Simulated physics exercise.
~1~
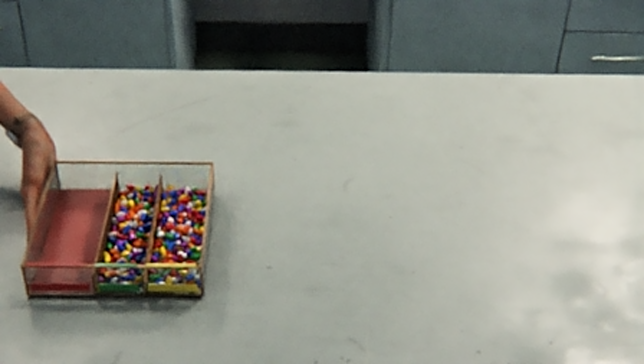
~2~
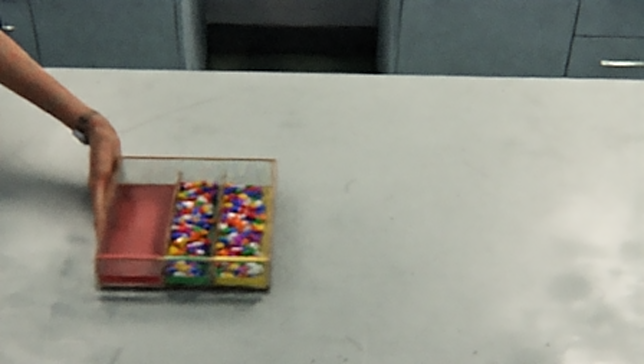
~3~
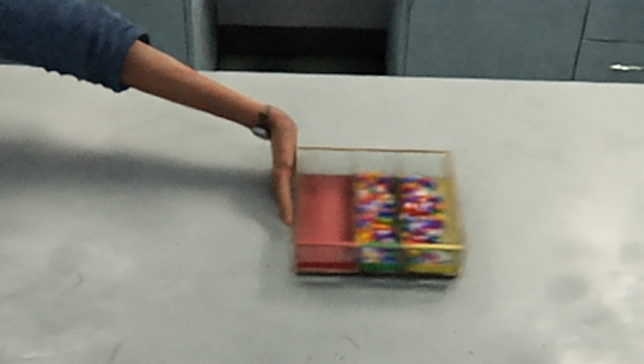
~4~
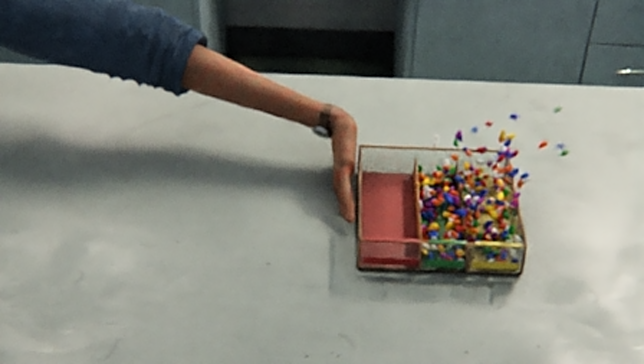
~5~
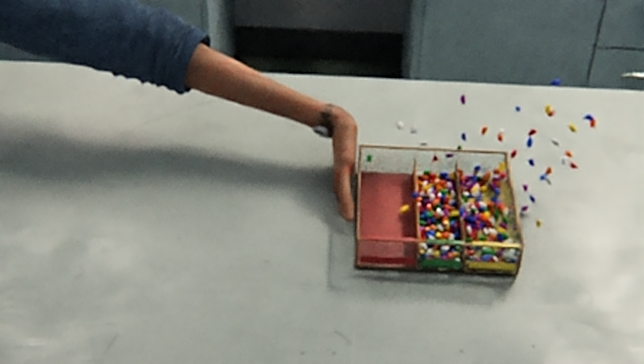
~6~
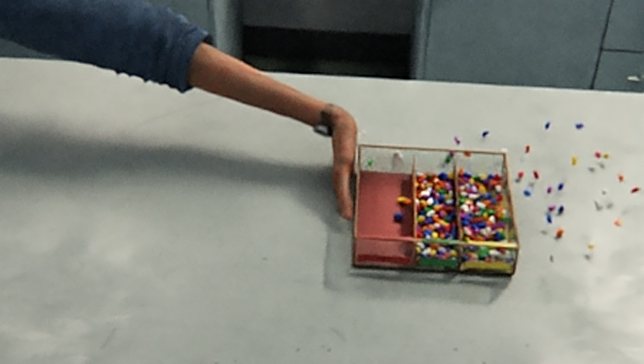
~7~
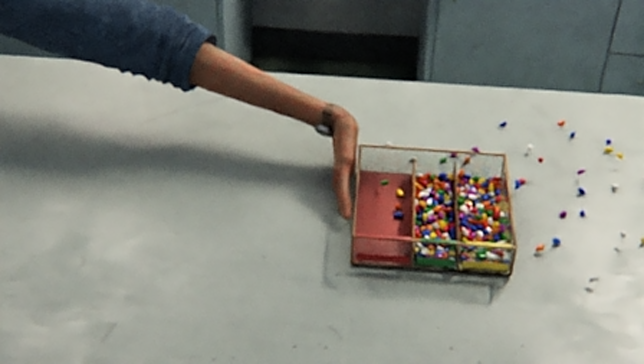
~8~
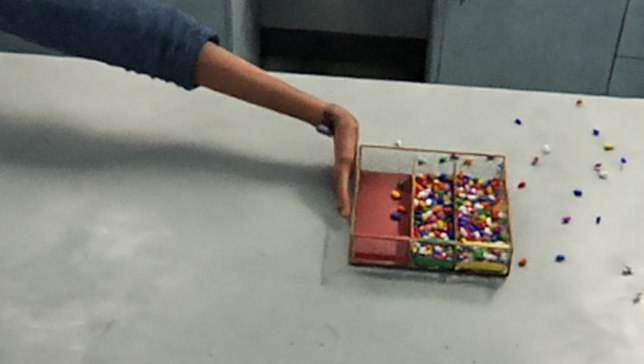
On a pale grey countertop before blue-grey cabinets, seen from above and in front, a clear-walled tray with three compartments sits at the left. Its left compartment is empty with a red base, while the green-based middle and yellow-based right ones hold multicoloured jelly beans. A hand in a dark blue sleeve pushes the tray quickly to the right, then it stops abruptly. Beans leap up and fly over the right side, and a few drop into the red compartment. The tray ends at rest against the hand, with stray beans scattered on the counter to its right.
